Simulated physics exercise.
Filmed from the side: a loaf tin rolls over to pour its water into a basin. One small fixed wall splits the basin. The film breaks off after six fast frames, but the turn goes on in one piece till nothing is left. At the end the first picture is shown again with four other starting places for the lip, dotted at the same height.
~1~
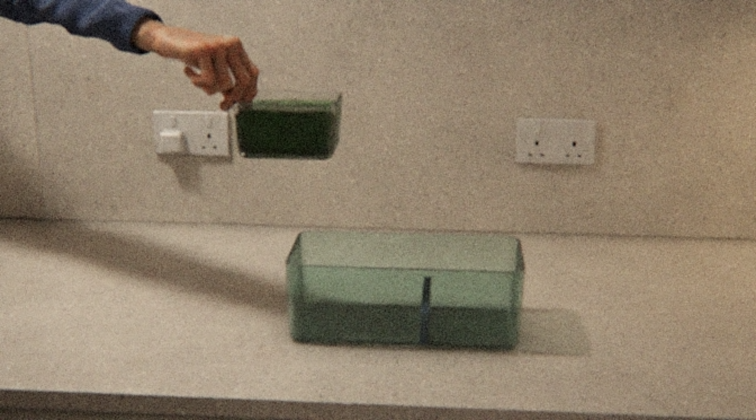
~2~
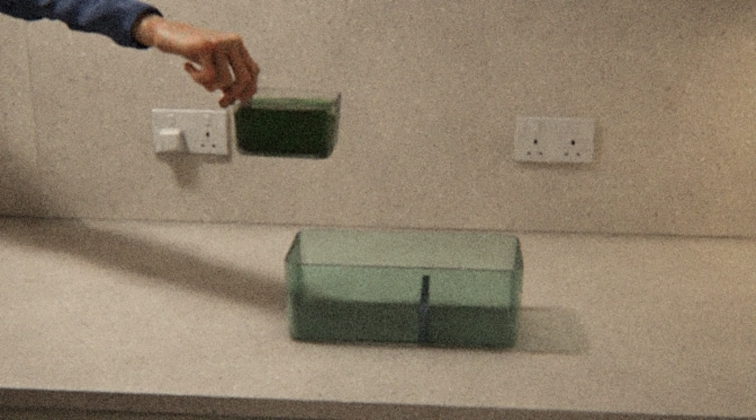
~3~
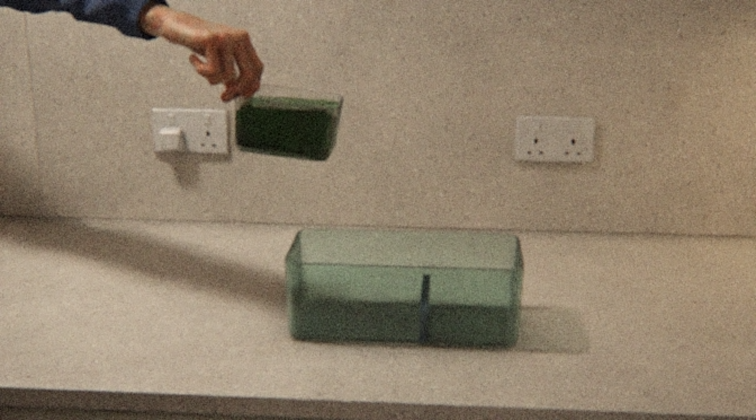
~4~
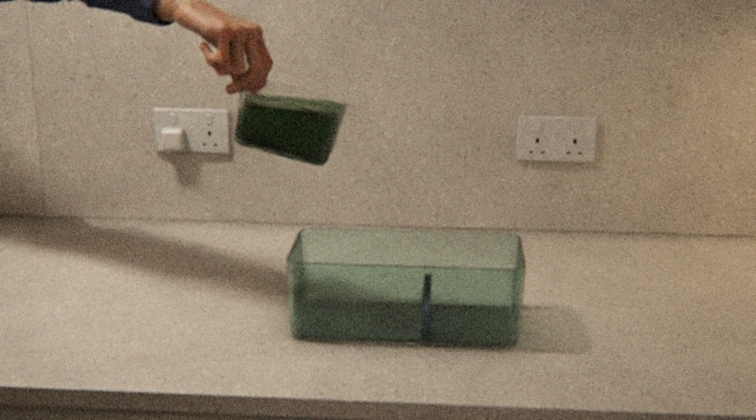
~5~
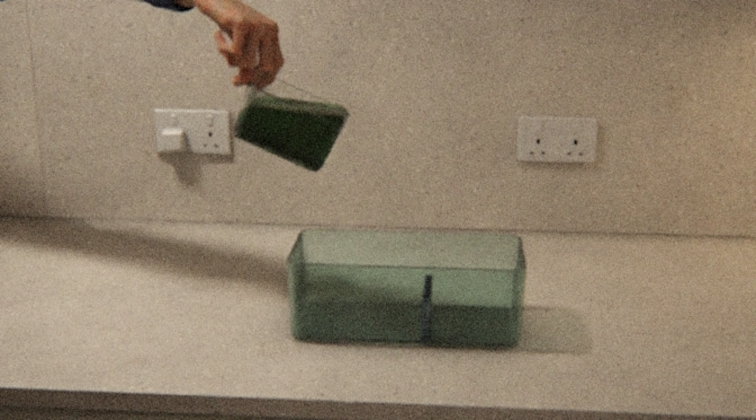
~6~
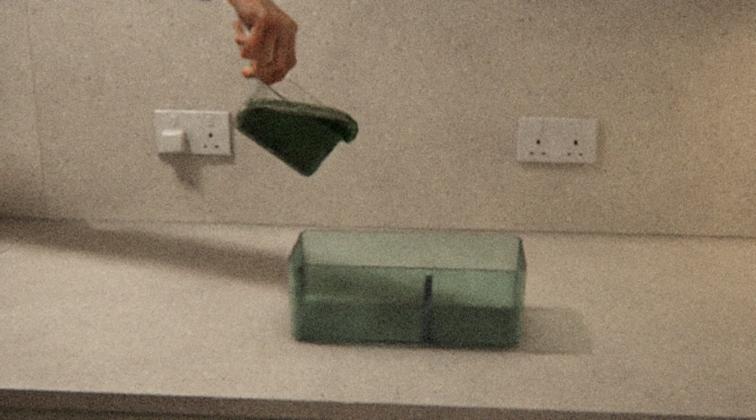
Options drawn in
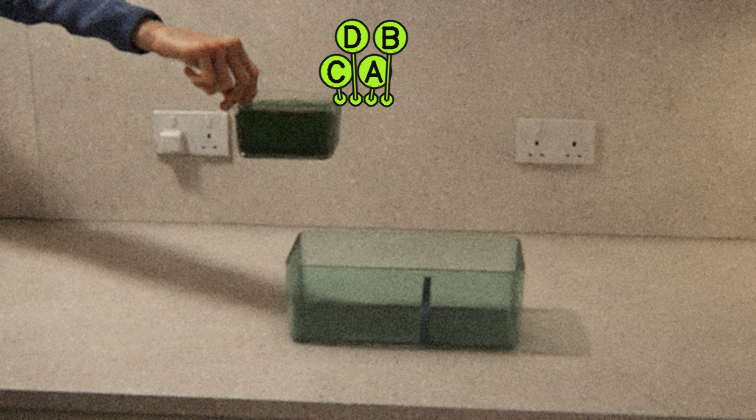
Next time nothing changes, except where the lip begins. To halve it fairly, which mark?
Choose A.
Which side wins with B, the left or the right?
More ends on the right.
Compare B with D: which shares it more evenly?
The answer is B.
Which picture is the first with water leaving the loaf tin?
Picture 5.
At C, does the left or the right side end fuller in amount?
The left one.
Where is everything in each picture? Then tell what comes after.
In the first frame, upright, lip at (337, 98); basin from (290, 339) to (519, 347); top of the wall at (426, 293); nothing has left yet.
In the second frame, upright, lip at (336, 98); nothing has left yet.
In the third frame, tipped about 6°, lip at (338, 101); nothing has left yet.
In the fourth frame, tipped about 14°, lip at (342, 108); nothing has left yet.
In the fifth frame, tipped about 24°, lip at (345, 118); water is over the lip, down to (345, 118).
In the sixth frame, tipped about 35°, lip at (345, 130); water is over the lip, down to (349, 137).
In lime, A at (371, 99); B at (386, 99); C at (340, 98); D at (355, 99).
With A, about 48 % ends left of the wall and 48 % right of it; 4 % is lost outside.
With B, about 32 % ends left of the wall and 64 % right of it; 4 % is lost outside.
With C, about 90 % ends left of the wall and 6 % right of it; 5 % is lost outside.
With D, about 75 % ends left of the wall and 19 % right of it; 6 % is lost outside.
